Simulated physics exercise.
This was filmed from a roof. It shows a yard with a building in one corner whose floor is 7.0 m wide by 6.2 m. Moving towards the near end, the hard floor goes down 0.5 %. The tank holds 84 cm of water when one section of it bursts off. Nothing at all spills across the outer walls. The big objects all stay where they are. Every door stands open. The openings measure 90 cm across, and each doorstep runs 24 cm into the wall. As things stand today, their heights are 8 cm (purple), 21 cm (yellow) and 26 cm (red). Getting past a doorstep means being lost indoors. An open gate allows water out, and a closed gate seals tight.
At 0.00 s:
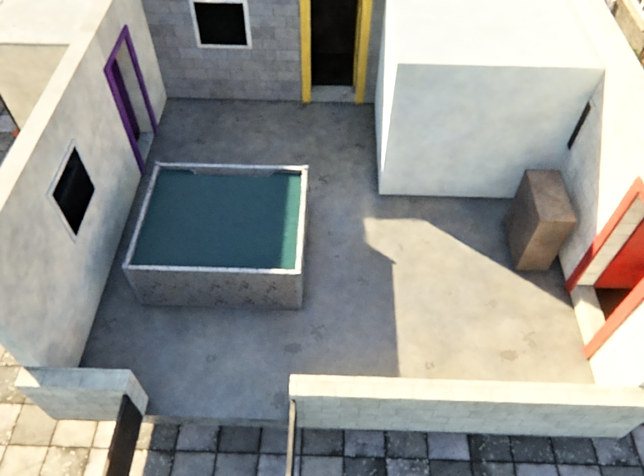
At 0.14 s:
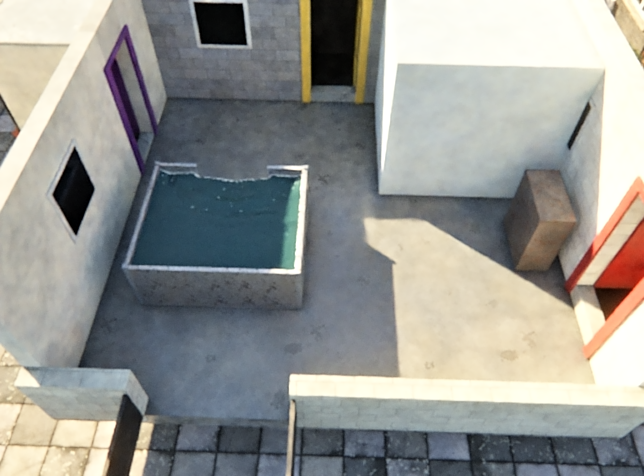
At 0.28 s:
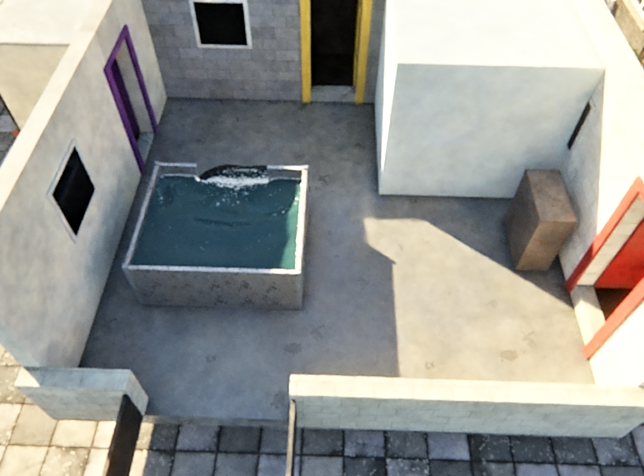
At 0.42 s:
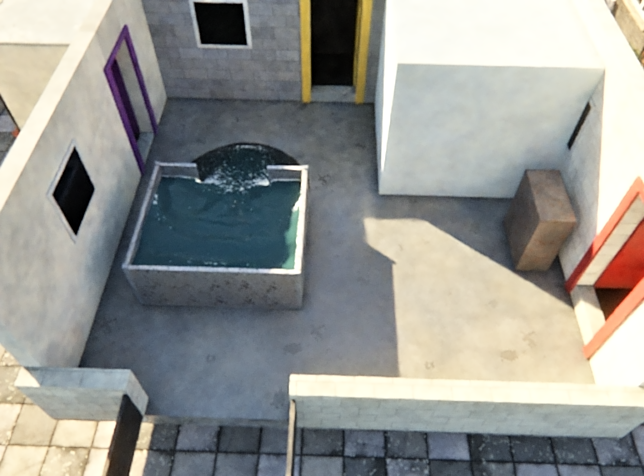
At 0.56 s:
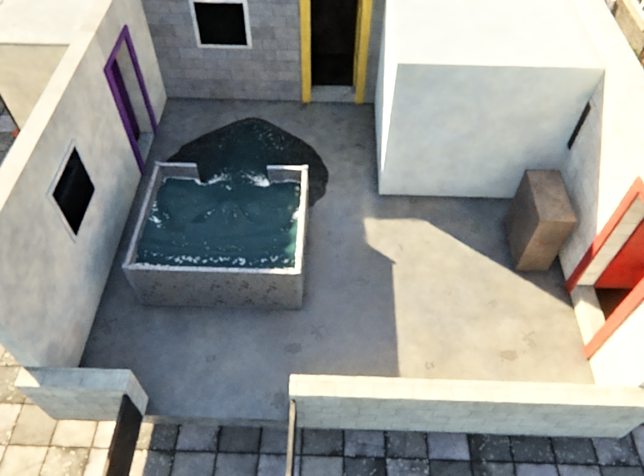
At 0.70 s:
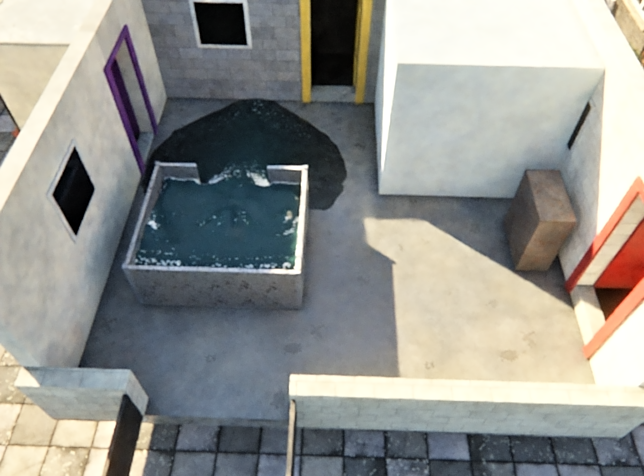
Water burst through the far side of a raised tank in a walled yard, churning the surface inside, then spread across the grey floor behind it in a widening dark pool.
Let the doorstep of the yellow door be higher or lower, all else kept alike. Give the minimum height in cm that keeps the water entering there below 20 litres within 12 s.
It would need to be at least 27 cm high.
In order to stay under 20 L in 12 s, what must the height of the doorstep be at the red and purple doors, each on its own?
About 7.0 cm at red and about 18 cm at purple.
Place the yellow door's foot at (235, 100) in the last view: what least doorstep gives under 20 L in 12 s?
35 cm.
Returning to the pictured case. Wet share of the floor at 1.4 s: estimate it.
I'd say near 30 percent.
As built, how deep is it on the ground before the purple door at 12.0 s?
Lab note: Depth approx. 9.5 cm.
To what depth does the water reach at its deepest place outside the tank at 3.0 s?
Max depth: Near 32 cm.
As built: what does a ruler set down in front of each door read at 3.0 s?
Depth at purple 19 cm, at yellow 29 cm, at red 0 cm.
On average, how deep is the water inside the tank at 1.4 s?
The mean depth is roughly 55 cm.
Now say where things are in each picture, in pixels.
In the first picture, still water, 84 cm deep, in the tank at (223, 217); the yellow door at (334, 58) is dry.
In the second picture, water pours out on the far side and has run 0.3 m, to a hidden place; about 13 cm deep outside, 84 cm at the back.
In the third picture, the gap is on the far side, the front 0.9 m out at a hidden place; the back of the tank holds 84 cm.
In the fourth picture, the front is at (236, 146), 1.5 m from the gap on the far side; 2.5 m2 of floor is wet, 81 cm left at the back.
In the fifth picture, water pours out on the far side and has run 2.2 m, to (247, 121); about 6 cm deep outside, 73 cm at the back.
In the sixth picture, the front is at (248, 100), 2.8 m from the gap on the far side; 6.8 m2 of floor is wet, 72 cm left at the back; the yellow door at (334, 58), 3.2 m from the gap, is still 0.9 m from the nearest water.
After 1.4 s water covers 30 % of the floor, deepest (52 cm) near (167, 99); 26 cm at the yellow door, 0 litres in over its 21 cm doorstep.
After 3.0 s water covers 40 % of the floor, deepest (32 cm) near (299, 127); 29 cm at the yellow door, 45 litres in over its 21 cm doorstep.
After 12.0 s water covers 100 % of the floor, deepest (16 cm) near (580, 410); 10 cm at the yellow door, 75 litres in over its 21 cm doorstep.
At the yellow door as built, the water arrived by 1.0 s and peaked near 33 cm at 2.4 s.
With a doorstep of 23.5 cm, 45 litres would have come in within the 12 s; with 32 cm, 7 litres. So under 20 litres takes about 27 cm.
